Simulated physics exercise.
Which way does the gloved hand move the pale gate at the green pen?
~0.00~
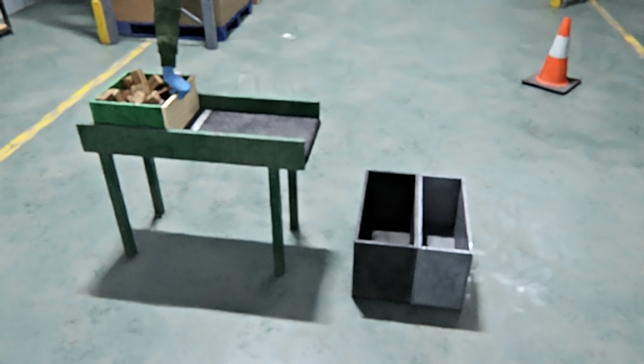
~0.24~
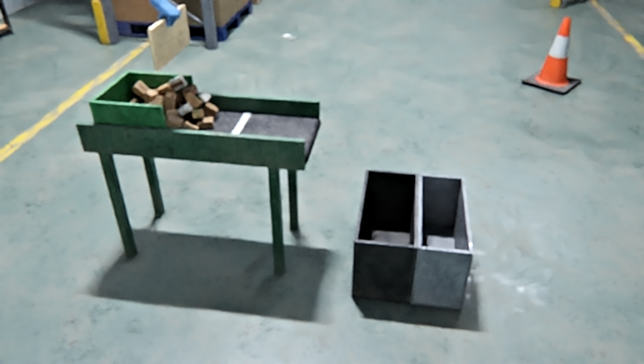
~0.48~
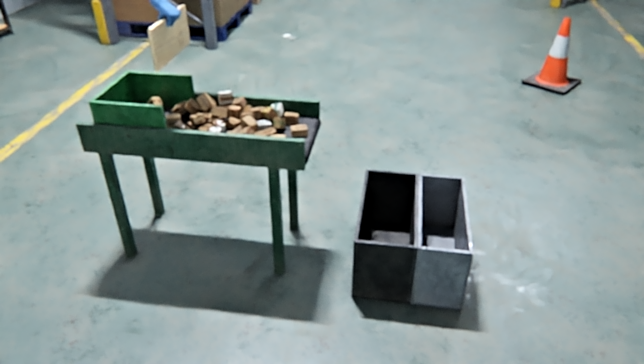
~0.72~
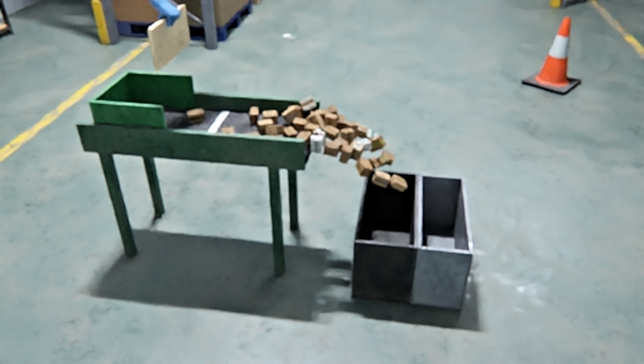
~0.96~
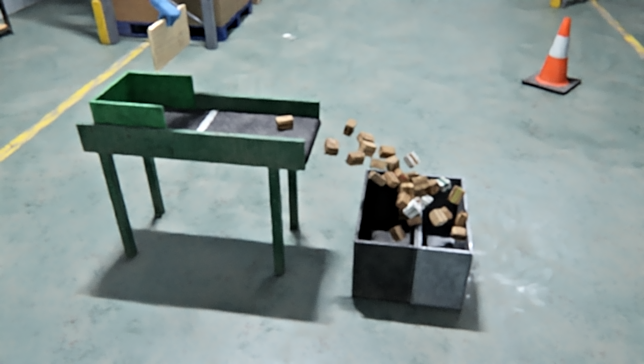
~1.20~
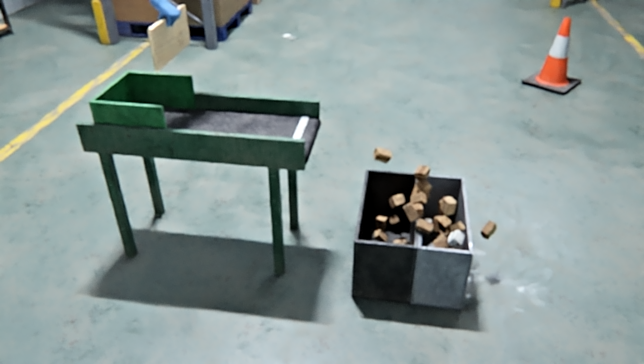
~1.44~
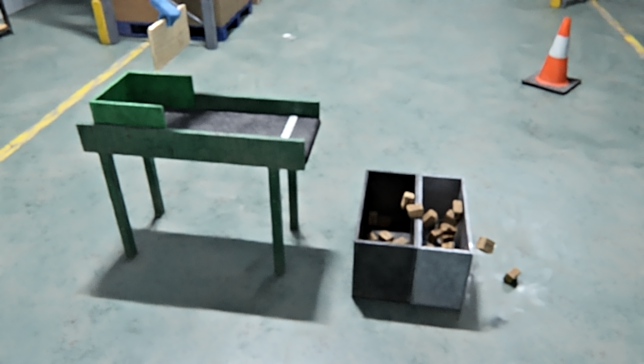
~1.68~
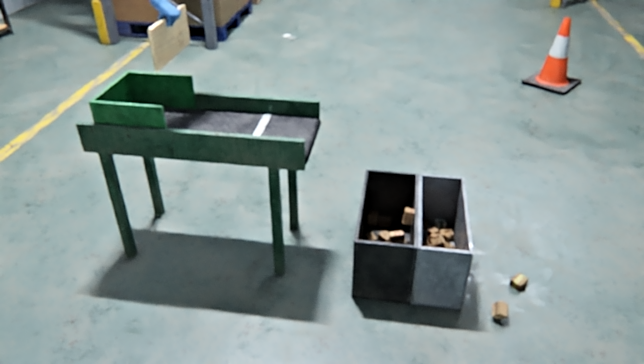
The gloved hand moves the gate upward, clear of the green pen, and keeps it raised there.
Blue-gloved hand lifting a gate, brown blocks riding a green conveyor and tumbling into black and grey tubs, two reaching the floor.
